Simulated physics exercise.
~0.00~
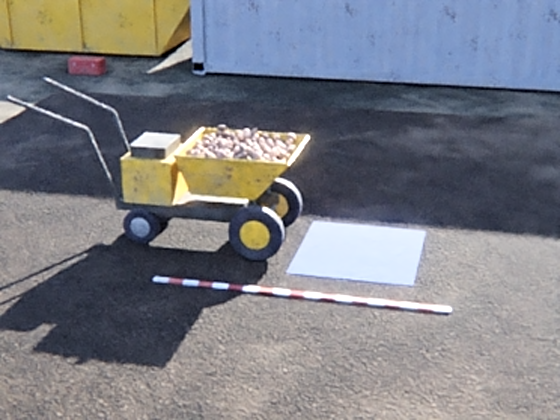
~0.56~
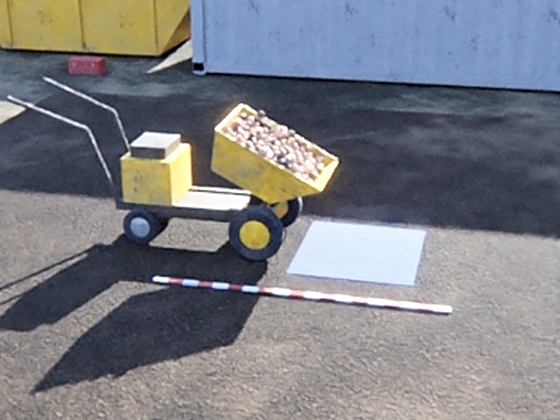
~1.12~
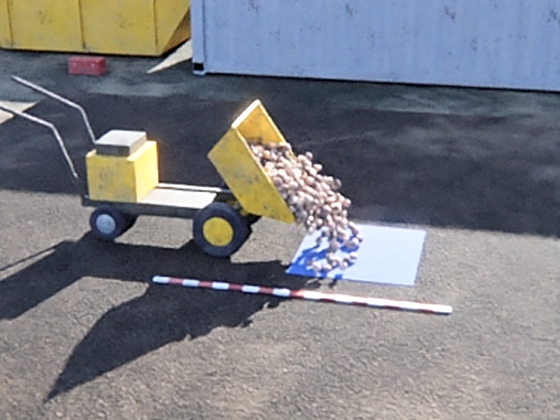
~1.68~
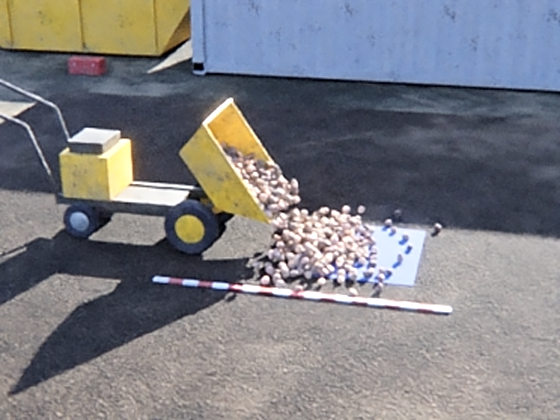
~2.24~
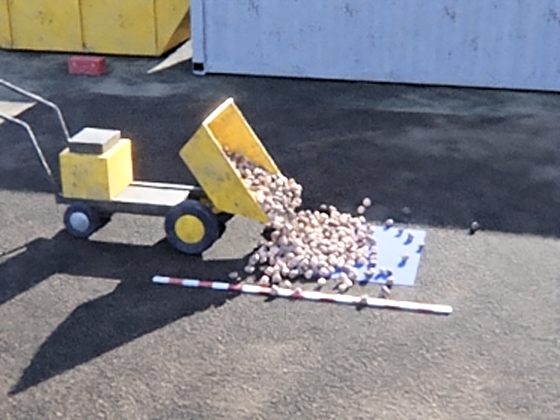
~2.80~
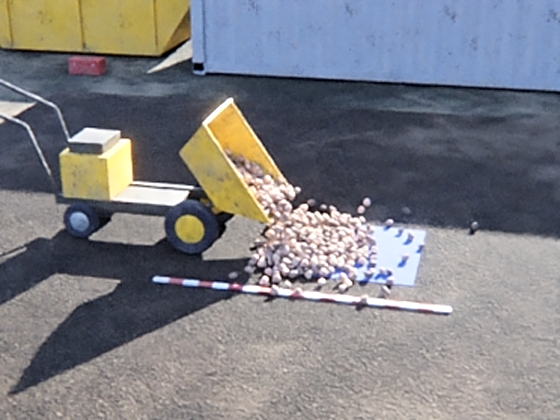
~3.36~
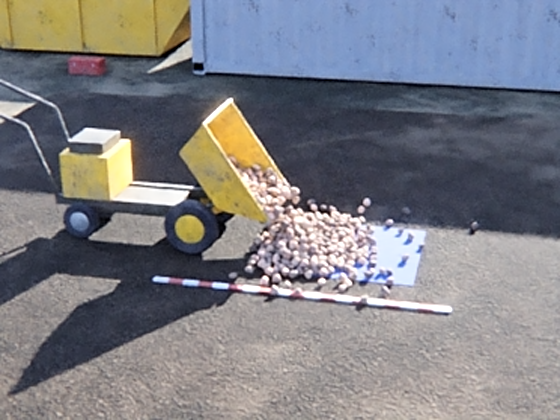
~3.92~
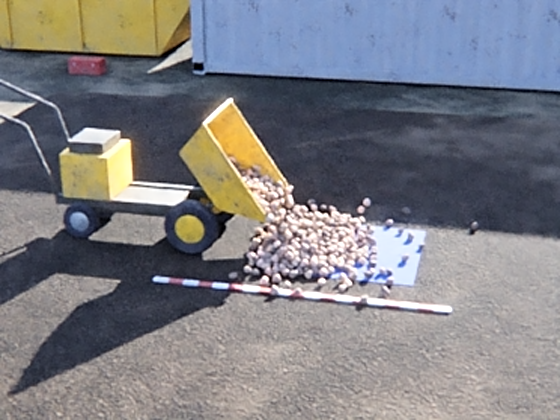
A yellow barrow tips its tray, backs left, and leaves stones heaped partly across a pale sheet.
